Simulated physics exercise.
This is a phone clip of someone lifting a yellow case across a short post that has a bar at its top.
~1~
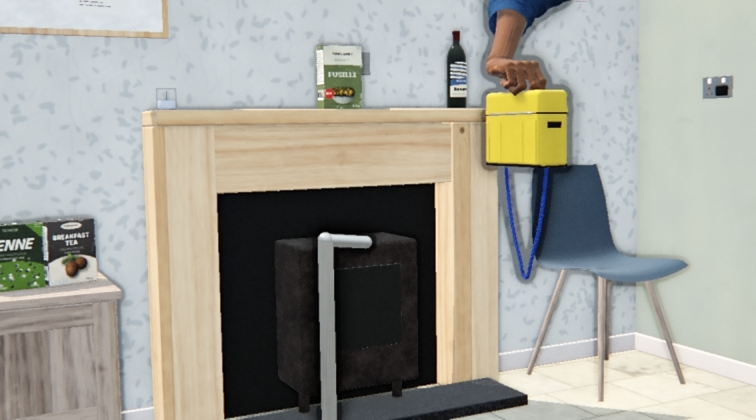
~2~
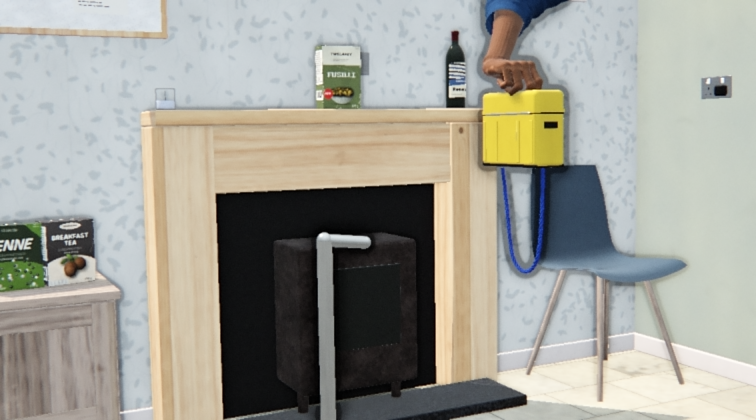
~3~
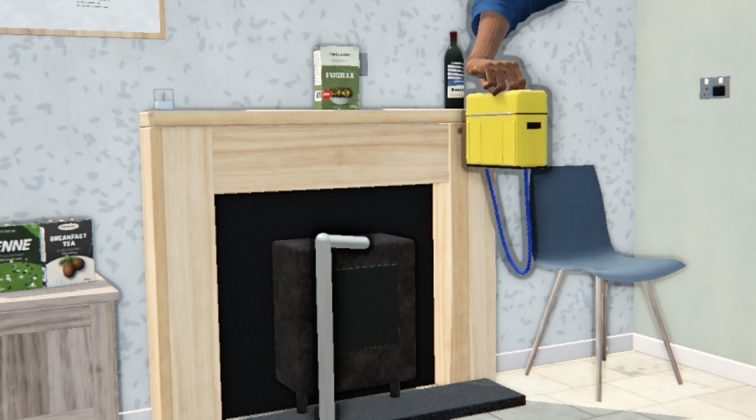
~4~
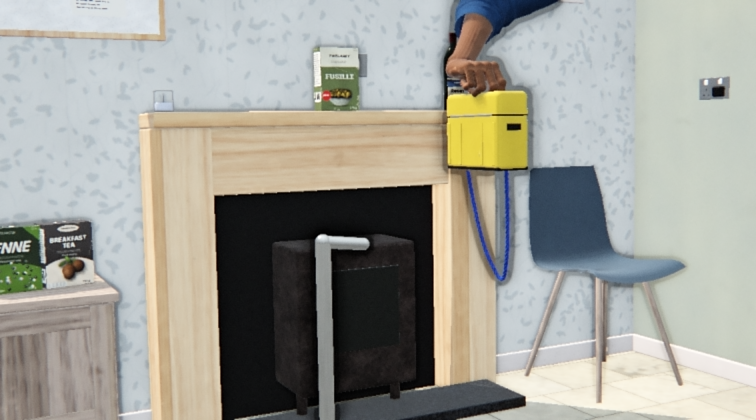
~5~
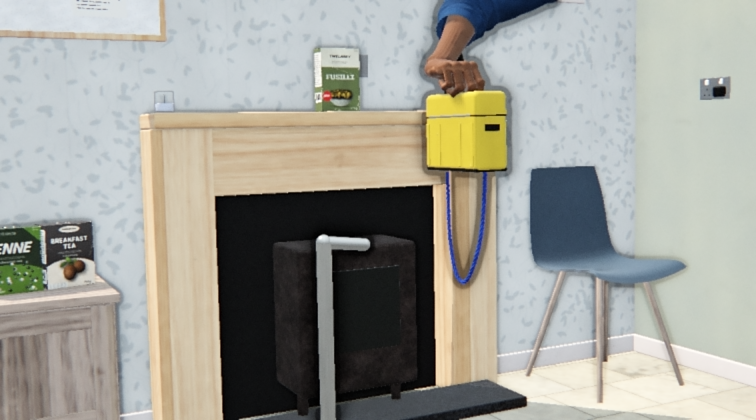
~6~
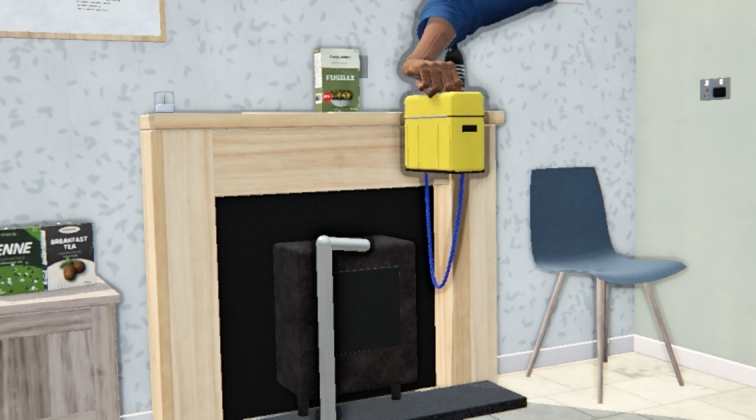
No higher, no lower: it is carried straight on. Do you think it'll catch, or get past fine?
It'll catch.
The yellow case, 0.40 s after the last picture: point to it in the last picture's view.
At that moment its middle is at (397, 134) in the last view.
Then, 0.40 s after the last picture, case nearing the post near (397, 134).
Then, 0.88 s after the last picture, case over the post near (338, 135).
Then, 1.50 s after the last picture, case past the post near (256, 137).
At rest, case past the post near (230, 137); loop tight round the post, hand stopped. The yellow case snags on the hook.
